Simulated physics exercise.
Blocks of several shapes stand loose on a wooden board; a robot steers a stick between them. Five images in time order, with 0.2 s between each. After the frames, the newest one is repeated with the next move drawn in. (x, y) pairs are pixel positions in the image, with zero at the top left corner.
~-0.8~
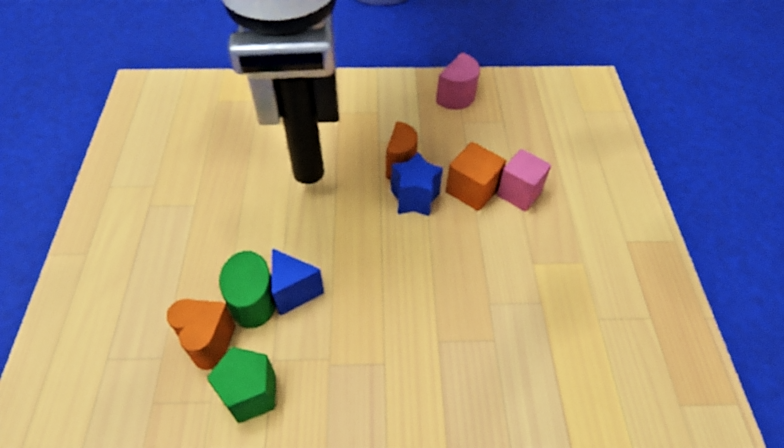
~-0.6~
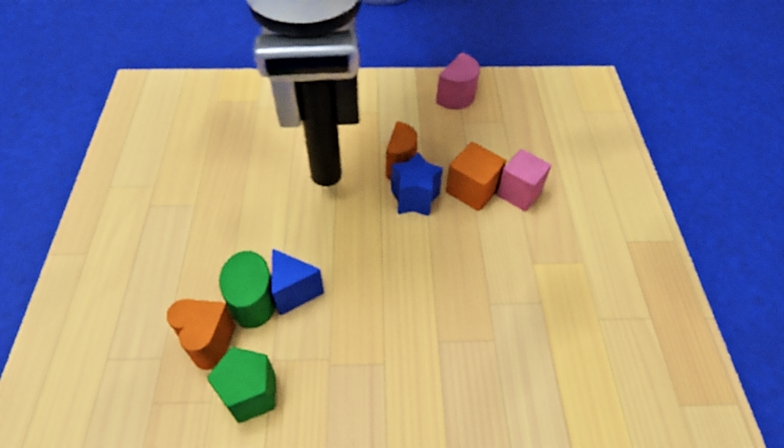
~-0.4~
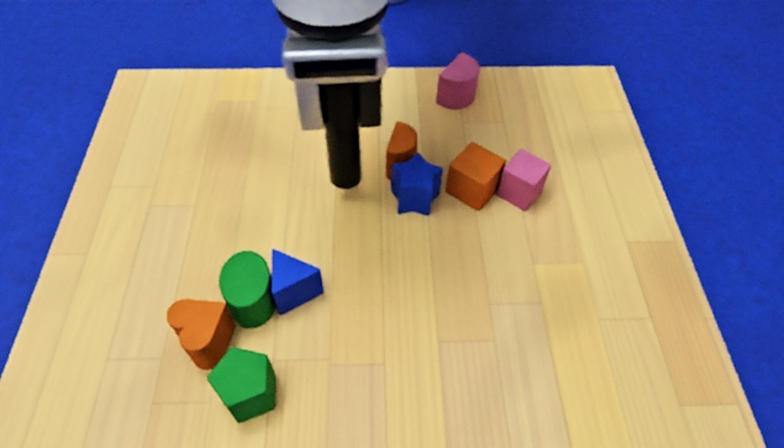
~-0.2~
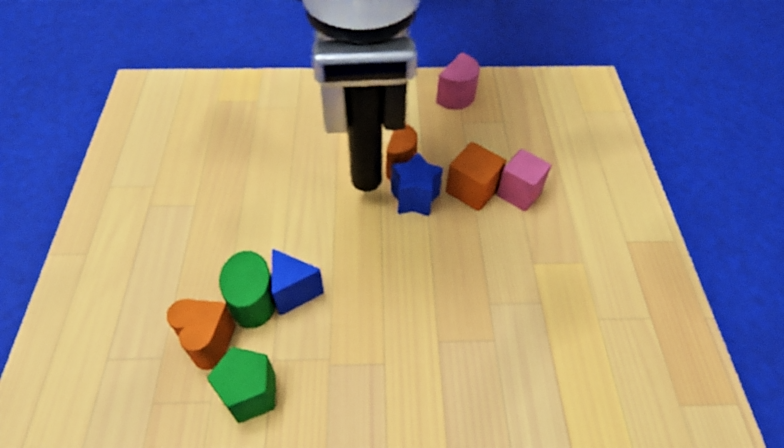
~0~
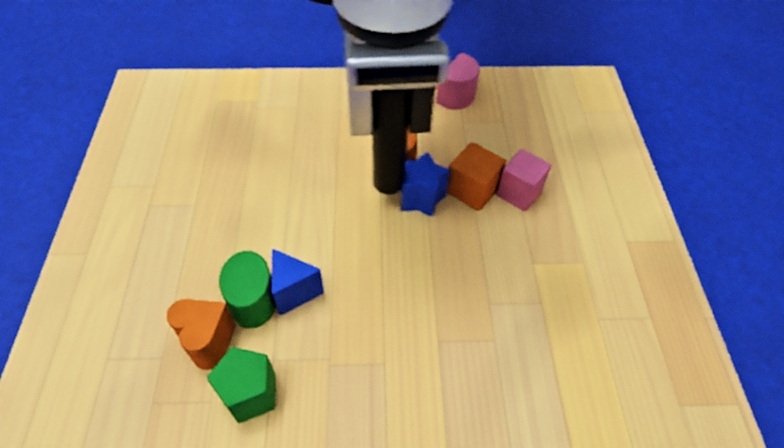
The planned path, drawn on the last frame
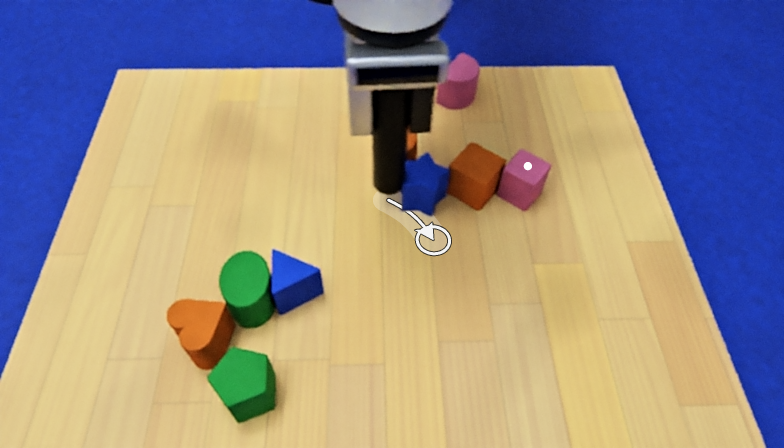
A robot arm holding a black stick hangs over a pale wooden board on a blue surface, seen from a fixed, raised viewpoint. A blue star, orange and pink blocks stand at the upper right, with a green cylinder, blue triangle, orange heart and green pentagon at the lower left. The stick glides rightward, then nudges the star slightly right toward the orange cube.
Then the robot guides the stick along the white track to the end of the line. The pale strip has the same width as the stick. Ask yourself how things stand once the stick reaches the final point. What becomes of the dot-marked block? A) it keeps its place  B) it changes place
Correct choice: A.
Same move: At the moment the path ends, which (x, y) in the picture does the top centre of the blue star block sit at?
It will likely be found at (458, 188).
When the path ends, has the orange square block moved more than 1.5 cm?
That would be a no.
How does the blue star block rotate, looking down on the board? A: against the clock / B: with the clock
Choice A: Against the clock.
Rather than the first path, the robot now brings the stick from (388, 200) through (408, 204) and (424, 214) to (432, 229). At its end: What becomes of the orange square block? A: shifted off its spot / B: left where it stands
(A)
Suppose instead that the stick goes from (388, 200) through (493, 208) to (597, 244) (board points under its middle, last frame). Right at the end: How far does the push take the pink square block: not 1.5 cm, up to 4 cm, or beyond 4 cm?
It travels more than 4 cm.
The line goes from (388, 200) by way of (406, 210) and (422, 224) to (433, 240); the dot is on the pink square block.
What follows on the original path. Halfway along, stick at (417, 200); blue star block at (450, 182), turned 15° anticlockwise; orange square block at (484, 160).
At the end, stick at (436, 224); blue star block at (458, 188), turned 35° anticlockwise; orange square block at (485, 160); pink square block unmoved.
